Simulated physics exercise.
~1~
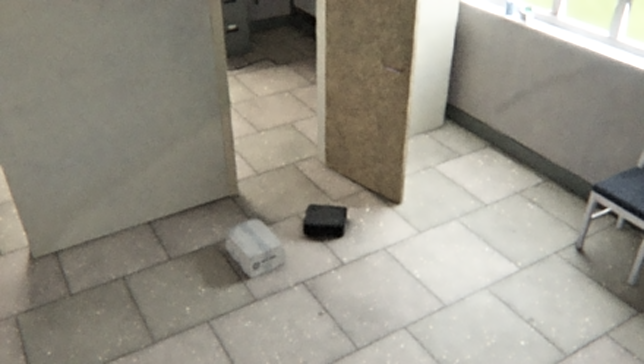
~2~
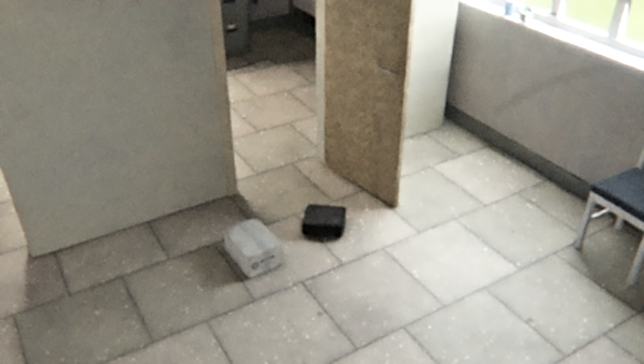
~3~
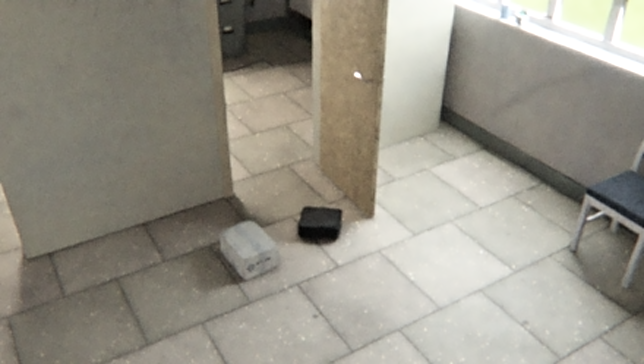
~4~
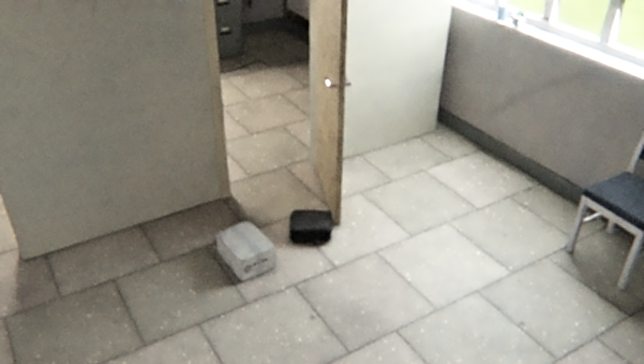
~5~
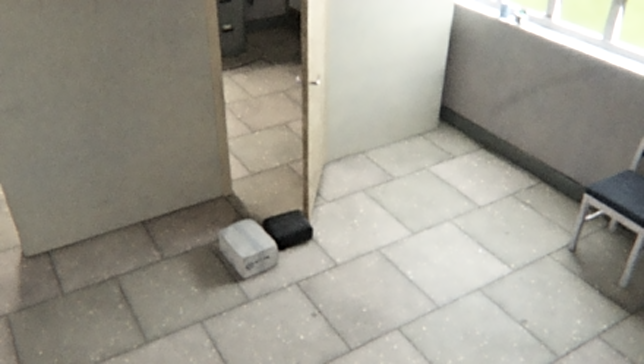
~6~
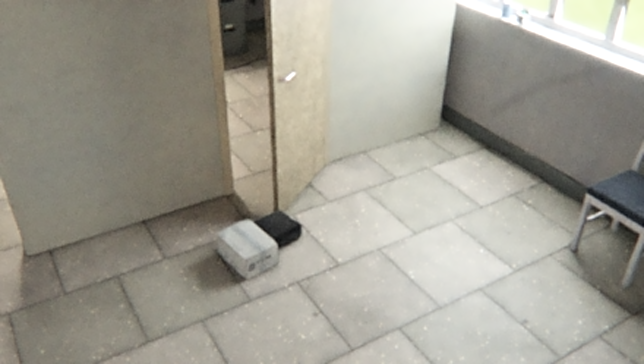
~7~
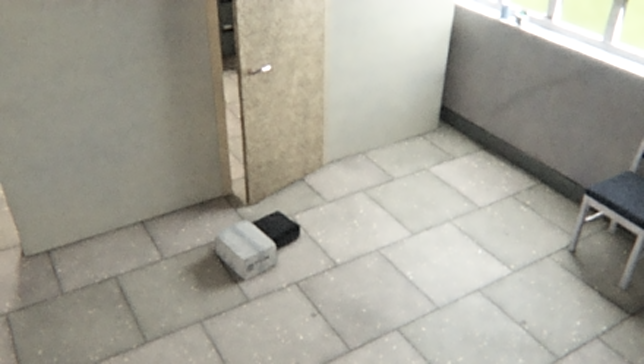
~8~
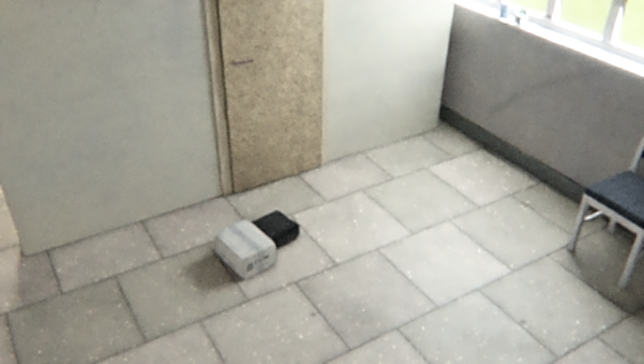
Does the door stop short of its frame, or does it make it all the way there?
The door makes it all the way to its frame and ends up closed, with the black object and the white box resting on the floor in front of it.
